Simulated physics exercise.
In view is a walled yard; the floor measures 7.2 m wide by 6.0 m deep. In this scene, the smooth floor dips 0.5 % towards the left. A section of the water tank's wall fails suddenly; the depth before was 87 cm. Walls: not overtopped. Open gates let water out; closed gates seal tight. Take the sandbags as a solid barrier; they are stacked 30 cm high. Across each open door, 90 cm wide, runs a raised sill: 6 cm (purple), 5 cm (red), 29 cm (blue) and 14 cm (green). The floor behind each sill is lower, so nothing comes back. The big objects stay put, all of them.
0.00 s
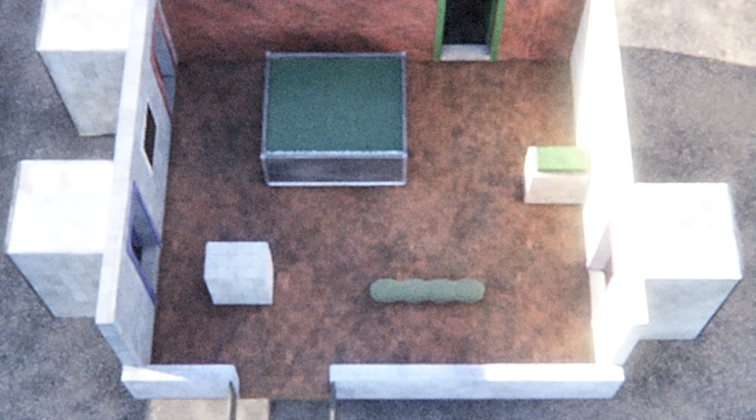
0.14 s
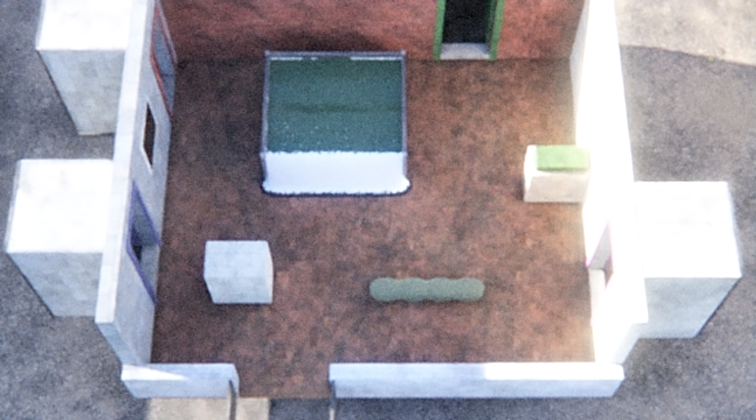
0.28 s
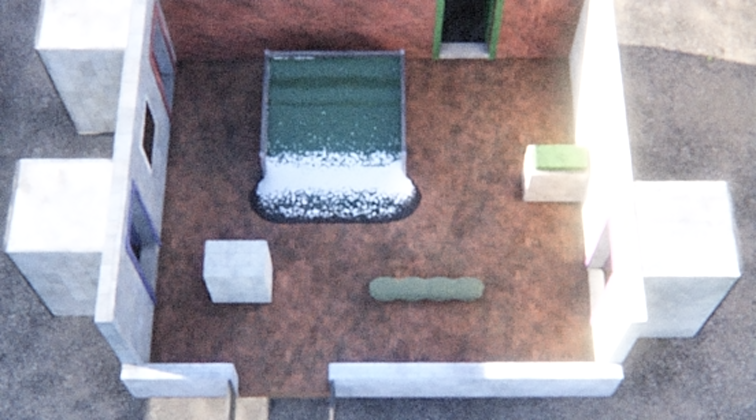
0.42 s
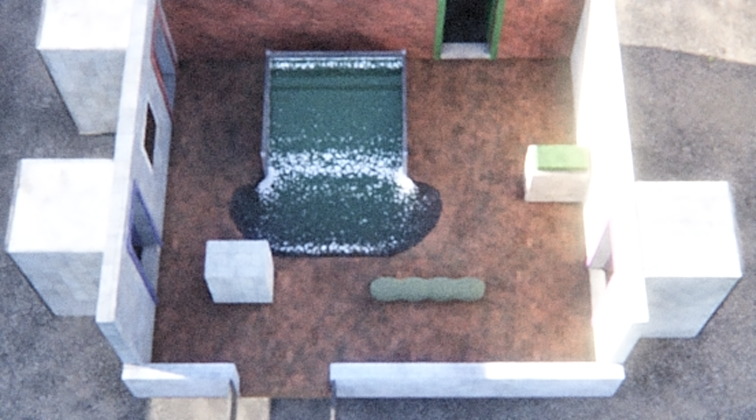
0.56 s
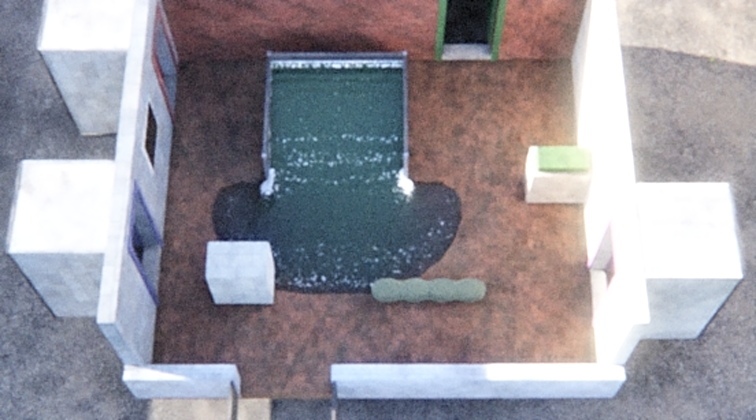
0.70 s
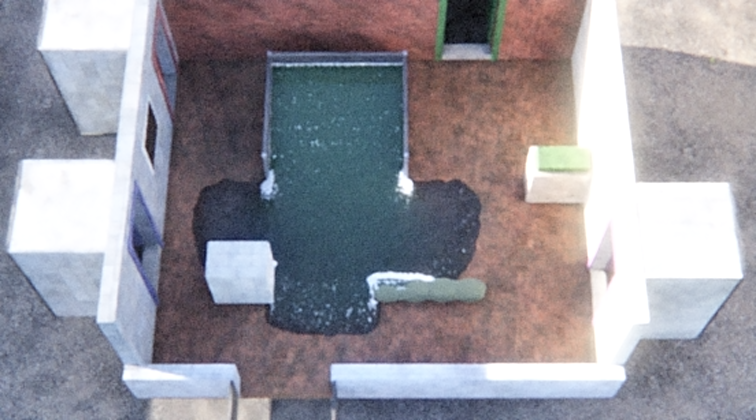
A walled yard with a reddish-brown floor, pale side walls and a red back wall is seen from high above by a still camera. A water tank of dark green water stands at the back, with a white block at front left, grey-green sandbags at front centre and a green-topped box at right. The tank's front gives way, and foaming water pours forward, spreads sideways, and runs around the block and against the sandbags.
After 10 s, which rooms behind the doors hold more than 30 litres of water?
One by one: At the purple door the inflow will be out of bounds. At the red door the inflow will be within bounds. At the blue door the inflow will be within bounds. At the green door the inflow will be within bounds.
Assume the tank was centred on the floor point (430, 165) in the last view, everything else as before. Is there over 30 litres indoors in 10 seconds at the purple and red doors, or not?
So the purple door tops the limit and the red door tops the limit.
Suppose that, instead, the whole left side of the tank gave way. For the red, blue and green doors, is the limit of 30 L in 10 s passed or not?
Red exceeds; blue falls short; green falls short.
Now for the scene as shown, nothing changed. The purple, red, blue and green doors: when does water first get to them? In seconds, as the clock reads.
Purple: 1.6 s; red: 3.0 s; blue: 1.1 s; green: 5.5 s.
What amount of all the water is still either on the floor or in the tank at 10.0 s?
Roughly 56 percent.
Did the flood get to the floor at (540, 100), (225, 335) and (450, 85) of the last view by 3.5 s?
Untouched, submerged, untouched.
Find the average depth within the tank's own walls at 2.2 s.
Average depth: About 22 cm.
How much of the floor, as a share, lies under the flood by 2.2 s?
Some 55 per cent of it.
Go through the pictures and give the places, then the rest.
Still water, 87 cm deep, in the water tank at (335, 107), in the first picture.
The front is at (409, 183), 1.3 m from the gap at (335, 172); 0.4 m2 of floor is under water; 87 cm left at the back of the water tank, in the second picture.
The front is at (415, 201), 1.5 m from the gap at (334, 172); 1.7 m2 of floor is under water; 86 cm left at the back of the water tank, in the third picture.
Water pours out at (336, 173) and has run 1.8 m, to (434, 217); typically 13 cm deep outside, 77 cm at the water tank's back, in the fourth picture.
The front is at a hidden place, 2.2 m from the gap at (337, 175); 6.6 m2 of floor is under water; 73 cm left at the back of the water tank, in the fifth picture.
The front is at (284, 325), 2.8 m from the gap at (337, 175); 9.0 m2 of floor is under water; 72 cm left at the back of the water tank, in the sixth picture.
After 1.4 s water covers 40 % of the floor and is deepest (47 cm) near (342, 378); purple door not reached, red door not reached, blue door 22 cm at the sill, 0 L in, green door not reached.
After 2.2 s water covers 55 % of the floor and is deepest (40 cm) near (331, 367); purple door 11 cm at the sill, 18 L in, red door not reached, blue door 24 cm at the sill, 1 L in, green door not reached.
After 3.5 s water covers 75 % of the floor and is deepest (20 cm) near (572, 303); purple door 19 cm at the sill, 91 L in, red door 3 cm at the sill, 0 L in, blue door 15 cm at the sill, 2 L in, green door not reached.
After 6.0 s water covers 90 % of the floor and is deepest (13 cm) near (484, 293); purple door 11 cm at the sill, 193 L in, red door 4 cm at the sill, 0 L in, blue door 8 cm at the sill, 2 L in, green door 5 cm at the sill, 0 L in.
After 10.0 s water covers 95 % of the floor and is deepest (8 cm) near (288, 304); purple door 7 cm at the sill, 219 L in, red door 6 cm at the sill, 7 L in, blue door 6 cm at the sill, 2 L in, green door 7 cm at the sill, 0 L in.
